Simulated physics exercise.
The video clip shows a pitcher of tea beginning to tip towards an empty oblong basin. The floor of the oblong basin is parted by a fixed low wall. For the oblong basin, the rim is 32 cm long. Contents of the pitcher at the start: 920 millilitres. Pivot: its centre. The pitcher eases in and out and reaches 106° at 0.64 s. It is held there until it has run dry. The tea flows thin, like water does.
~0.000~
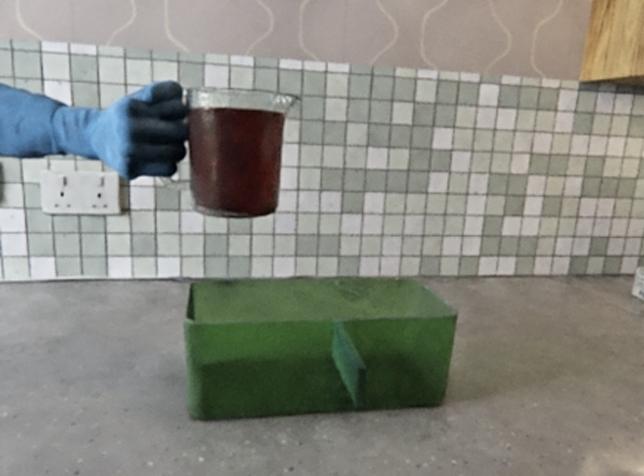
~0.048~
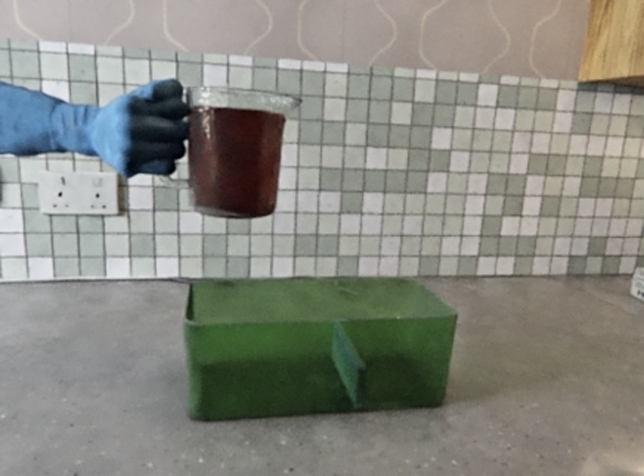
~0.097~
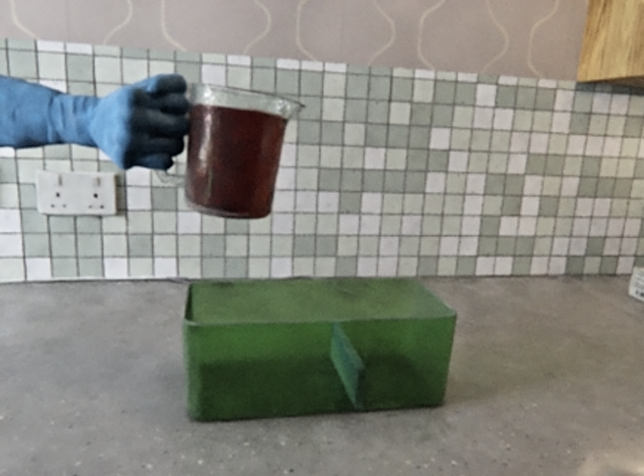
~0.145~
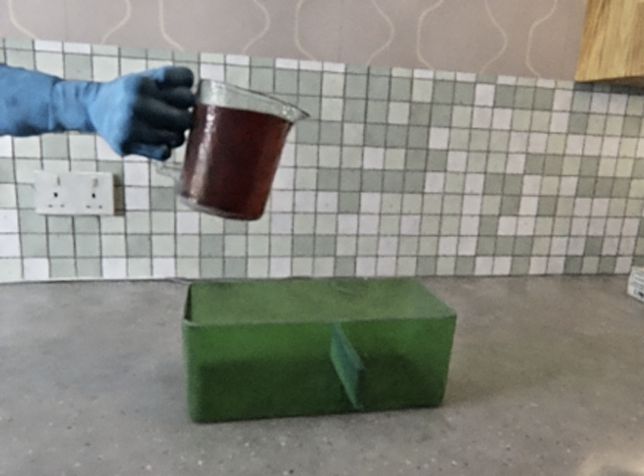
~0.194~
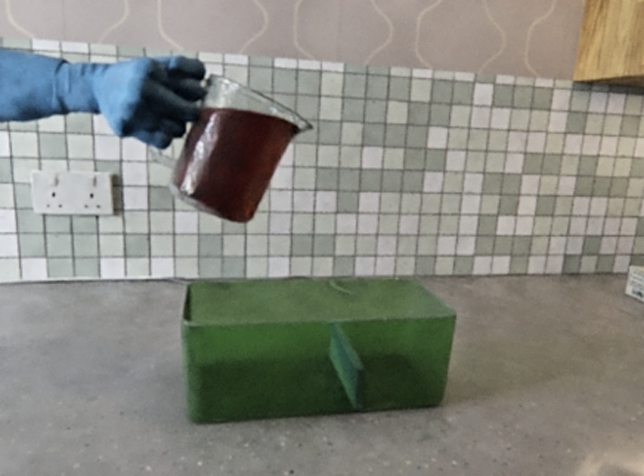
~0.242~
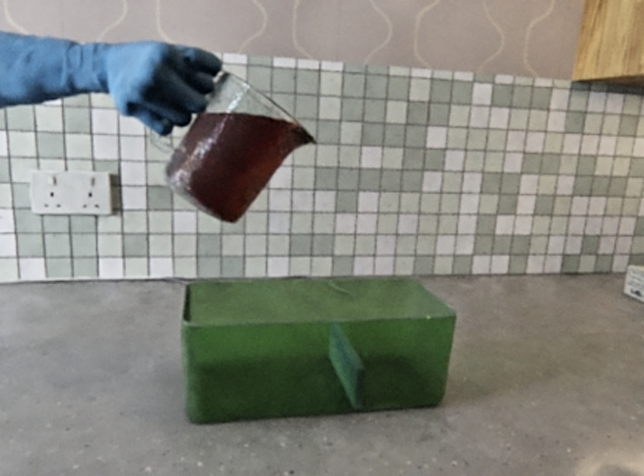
A blue-gloved hand holding a glass pitcher of dark reddish-brown liquid above a green oblong basin, steadily tilting it rightward.
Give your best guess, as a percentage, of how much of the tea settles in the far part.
I would say 47 per cent of it settles there.
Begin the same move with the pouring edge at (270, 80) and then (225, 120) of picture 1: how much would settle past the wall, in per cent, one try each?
I'd expect close to 5 per cent and then close to 5 per cent.
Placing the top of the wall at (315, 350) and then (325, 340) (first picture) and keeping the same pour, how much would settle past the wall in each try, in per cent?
90 per cent first, 85 per cent second.
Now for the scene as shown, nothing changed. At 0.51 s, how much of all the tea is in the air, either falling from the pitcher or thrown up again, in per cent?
Close to 28 in a hundred.
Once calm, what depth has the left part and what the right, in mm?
16 mm left, 28 mm right.
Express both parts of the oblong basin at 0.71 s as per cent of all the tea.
Near 26 on the left, 34 on the right.
Then, 0.51 s in, the tilt is 96° and 60 per cent is still to pour, 1 is left of the wall and 11 right of it.
Then, 0.71 s in, the tilt is 106° and 17 per cent is still to pour, 26 is left of the wall and 34 right of it.
Then, 0.92 s in, the tilt is 106° and 3 per cent is still to pour, 43 is left of the wall and 47 right of it.
Then, 1.14 s in, the tilt is 106° and 0 per cent is still to pour, 50 is left of the wall and 47 right of it.
Finally, 50 per cent lies left of the wall, 47 right of it and 3 outside.
